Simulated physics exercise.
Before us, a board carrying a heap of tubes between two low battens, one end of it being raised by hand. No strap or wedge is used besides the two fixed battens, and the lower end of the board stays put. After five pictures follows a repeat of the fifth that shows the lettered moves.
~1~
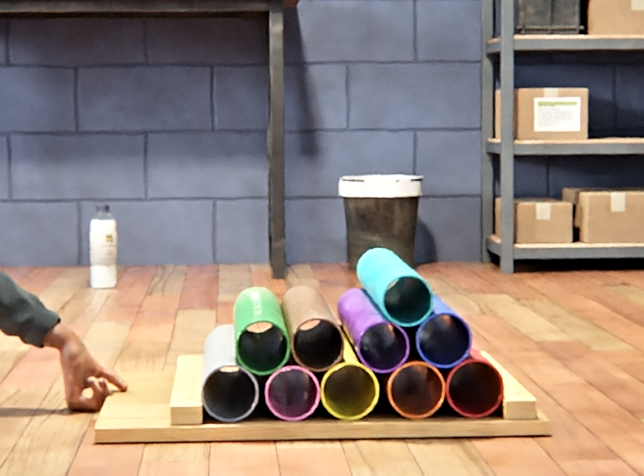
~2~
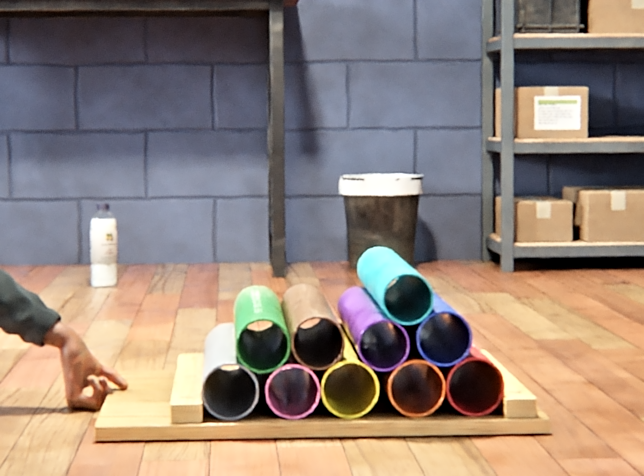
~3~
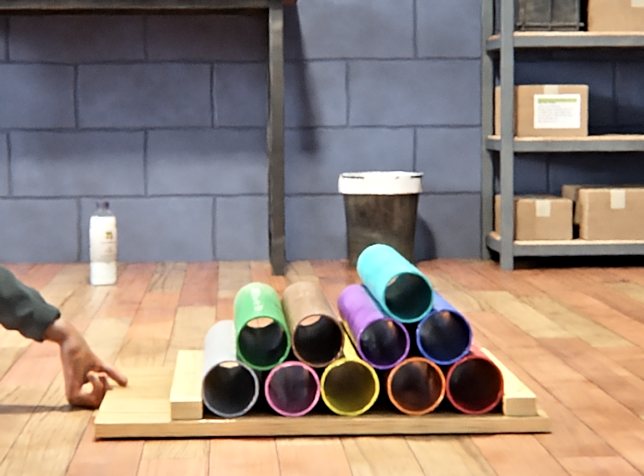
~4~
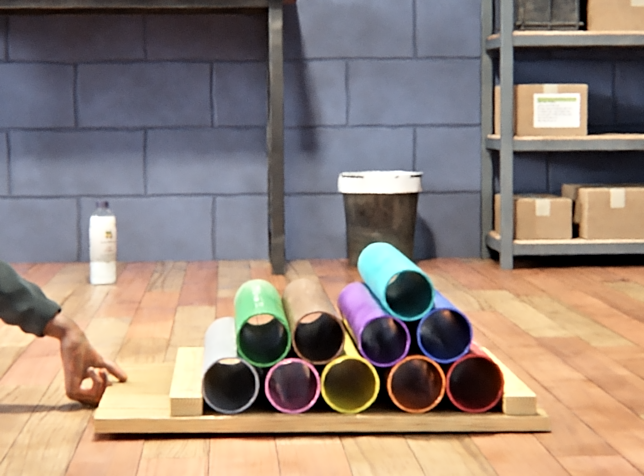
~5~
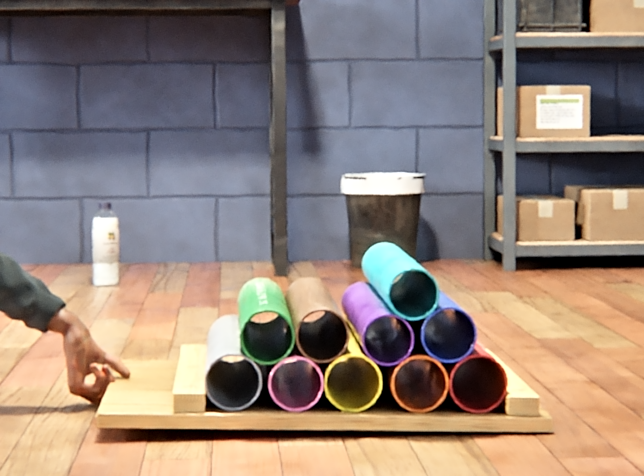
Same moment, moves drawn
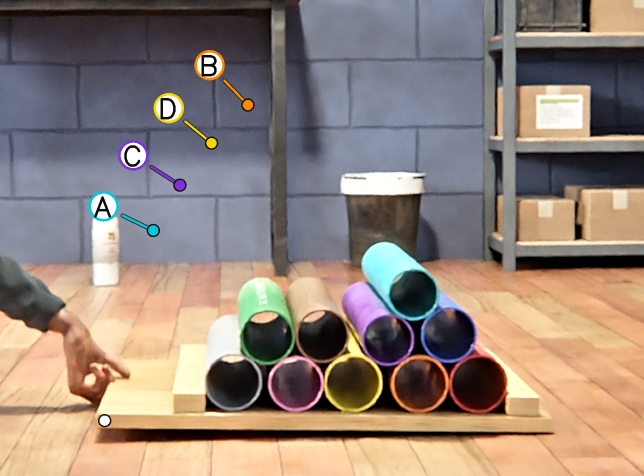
A hand at the left slowly raises the near end of a wooden board by a slight amount, while the stacked tubes on it keep their arrangement and the view stays almost still, with a faint shift. Grey, pink, yellow, orange and red tubes line the bottom between two battens, with green, brown, purple and blue above and turquoise on top. Seen from the front, the room has a plank floor, blue block wall, white bottle, dark bin and shelves of boxes.
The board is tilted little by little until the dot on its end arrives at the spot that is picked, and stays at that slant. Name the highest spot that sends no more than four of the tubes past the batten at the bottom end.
At most to A.
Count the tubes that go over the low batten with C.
With C, five.
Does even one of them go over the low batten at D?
At D: Yes.
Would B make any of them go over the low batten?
Yes, at B.
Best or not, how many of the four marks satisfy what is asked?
One of the four.
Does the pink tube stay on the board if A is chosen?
The pink tube: Yes.
On the marked copy, A at (153, 230); B at (248, 105); C at (180, 185); D at (212, 143); the white dot at (105, 421).
Taking A. A third of the way, board at 16°.
Two thirds of the way, board at 27°.
When it is over, board at 27°, none over the low batten.
As for the rest, B five over the low batten; C five over the low batten; D five over the low batten.
